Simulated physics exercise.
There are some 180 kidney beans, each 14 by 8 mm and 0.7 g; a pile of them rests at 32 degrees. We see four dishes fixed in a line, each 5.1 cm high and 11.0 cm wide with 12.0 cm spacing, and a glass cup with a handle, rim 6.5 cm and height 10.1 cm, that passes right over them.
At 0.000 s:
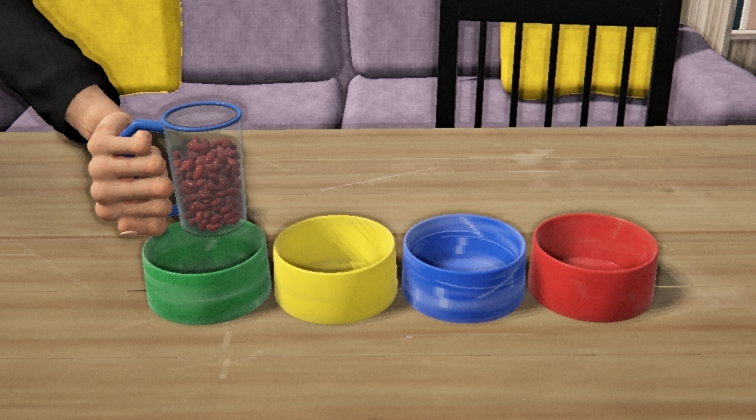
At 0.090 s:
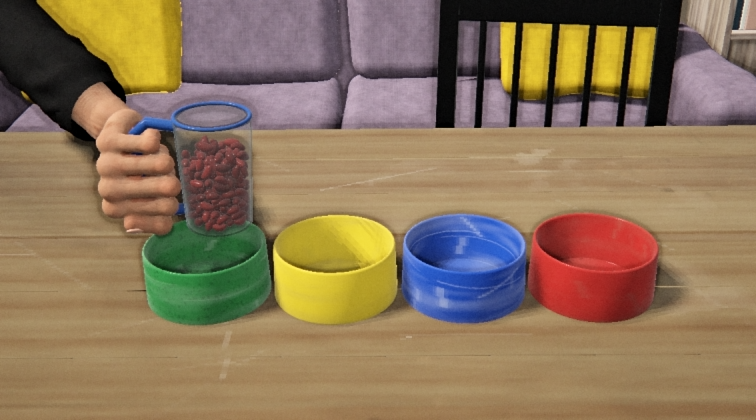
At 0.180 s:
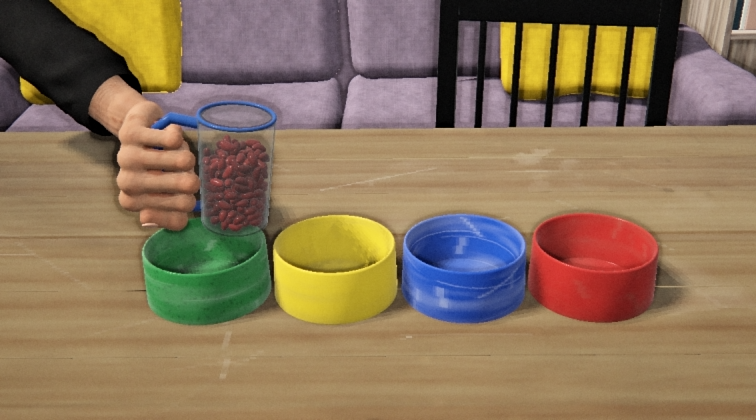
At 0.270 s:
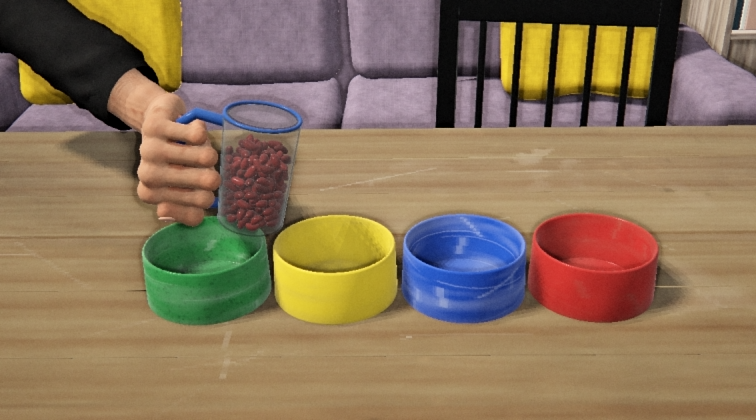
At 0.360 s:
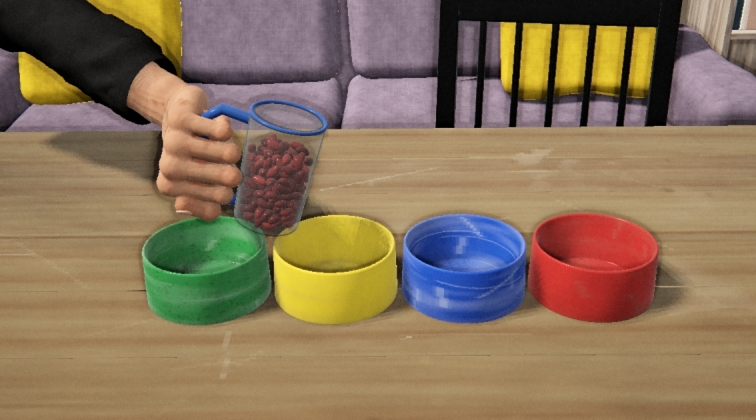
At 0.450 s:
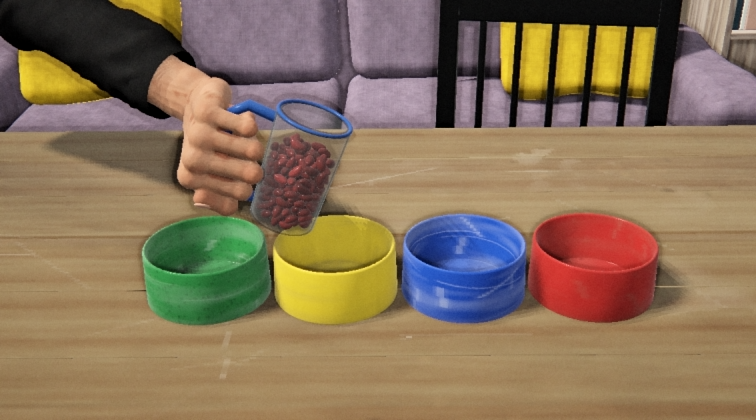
On a wooden table, a hand moving a clear cup of red kidney beans rightward above coloured bowls, gradually tilting it right.
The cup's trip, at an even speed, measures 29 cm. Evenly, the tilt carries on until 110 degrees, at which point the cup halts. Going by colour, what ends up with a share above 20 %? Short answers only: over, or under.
At the end, red: Probably more than a fifth of the pieces land there, blue: Probably a fifth or fewer of the pieces land there, green: Probably a fifth or fewer of the pieces land there, yellow: Probably a fifth or fewer of the pieces land there, counter: Probably a fifth or fewer of the pieces land there.
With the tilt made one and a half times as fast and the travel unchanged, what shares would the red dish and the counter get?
Then red ends at 100 and the counter at 0.
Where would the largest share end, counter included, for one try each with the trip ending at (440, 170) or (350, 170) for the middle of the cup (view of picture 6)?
Blue, then blue.
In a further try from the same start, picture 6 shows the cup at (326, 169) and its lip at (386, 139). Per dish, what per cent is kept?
The red dish keeps 100, the blue dish 0, the green dish 0 and the yellow dish 0.
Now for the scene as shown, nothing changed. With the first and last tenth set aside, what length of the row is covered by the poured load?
Close to 6 centimetres along the dishes.
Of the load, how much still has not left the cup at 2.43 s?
I'd say close to 60 per cent.
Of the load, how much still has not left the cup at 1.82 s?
100 %.
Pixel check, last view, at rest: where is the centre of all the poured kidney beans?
Somewhere around (594, 273) in the final frame.
After 1.27 s, tilt 62 degrees; cup holds 100 %.
After 1.82 s, tilt 90 degrees; cup holds 100 %.
Then, at 2.43 s, tilt 110 degrees; cup holds 60 %, red 40 %.
In the end, at 3.8 s, red 100 %, blue 0 %, green 0 %, yellow 0 %, counter 0 %.
